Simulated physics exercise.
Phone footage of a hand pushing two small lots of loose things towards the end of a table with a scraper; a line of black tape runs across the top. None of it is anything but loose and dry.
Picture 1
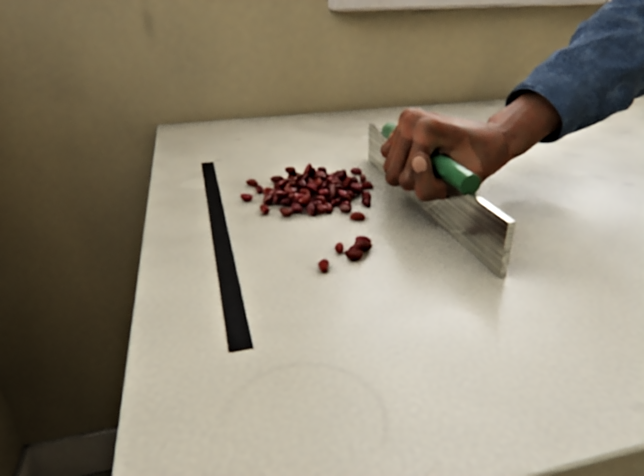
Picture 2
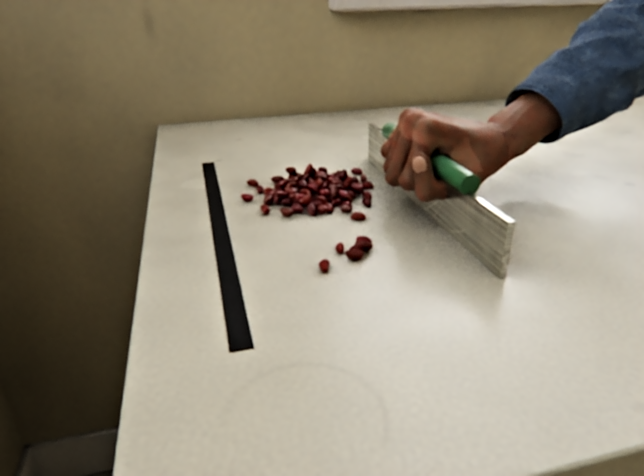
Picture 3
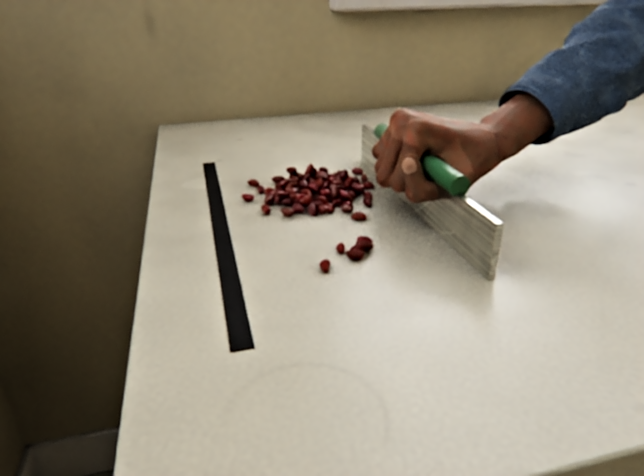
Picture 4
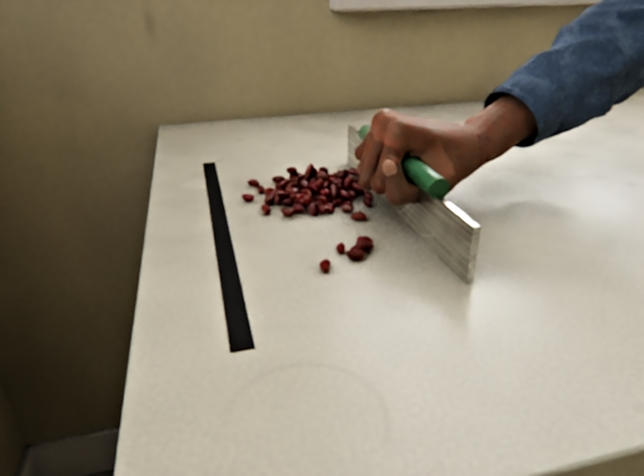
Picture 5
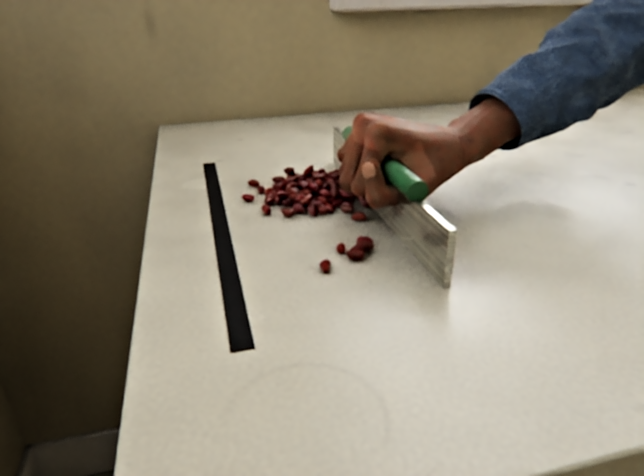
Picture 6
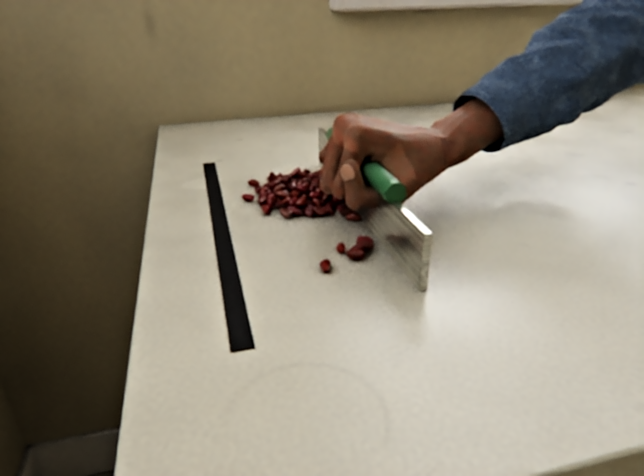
A hand holding a scraper with a green handle rested beside two lots of dark red beans, then slid it left across the pale table, pushing part of the larger back pile along.
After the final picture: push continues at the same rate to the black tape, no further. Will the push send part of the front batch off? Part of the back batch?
Front batch: Nothing goes off; back batch: Part goes off.
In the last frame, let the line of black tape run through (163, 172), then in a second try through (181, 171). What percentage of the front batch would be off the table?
With the first line you'd get 100 % off the table, and with the second 0 %.
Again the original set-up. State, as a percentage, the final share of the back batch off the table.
Roughly 20 percent.
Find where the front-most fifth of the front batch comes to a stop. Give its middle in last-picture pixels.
I'd guess somewhere about (202, 281).
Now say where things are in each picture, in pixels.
The first frame shows scraper (493, 237), at rest; black tape (208, 167), about a palm's width from the edge; edge at (142, 238); front batch (357, 249), a few kidney beans; back batch (319, 190), many kidney beans.
The second frame shows scraper (493, 237), at rest; back batch (320, 190).
The third frame shows scraper (482, 239); front batch (358, 249).
The fourth frame shows scraper (460, 242); back batch (320, 190).
The fifth frame shows scraper (438, 245); front batch (358, 249).
The sixth frame shows scraper (414, 248); black tape (210, 168); edge at (144, 238); front batch (358, 249); back batch (302, 192), the larger part pushed along.
Then, 0.48 s later than the last frame, scraper still moving, near (281, 174); front batch all on the table, its front near (283, 249); back batch all on the table, its front near (193, 203).
Then, 0.97 s later than the last frame, scraper stopped at the black tape; front batch all on the table, its front near (194, 261); back batch about a tenth over the edge.
Then, 1.25 s later than the last frame, scraper stopped at the black tape; front batch all on the table, its front near (190, 261); back batch roughly a quarter over the edge.
When it is over, scraper stopped at the black tape; front batch all on the table, its front near (190, 261); back batch roughly a quarter over the edge.
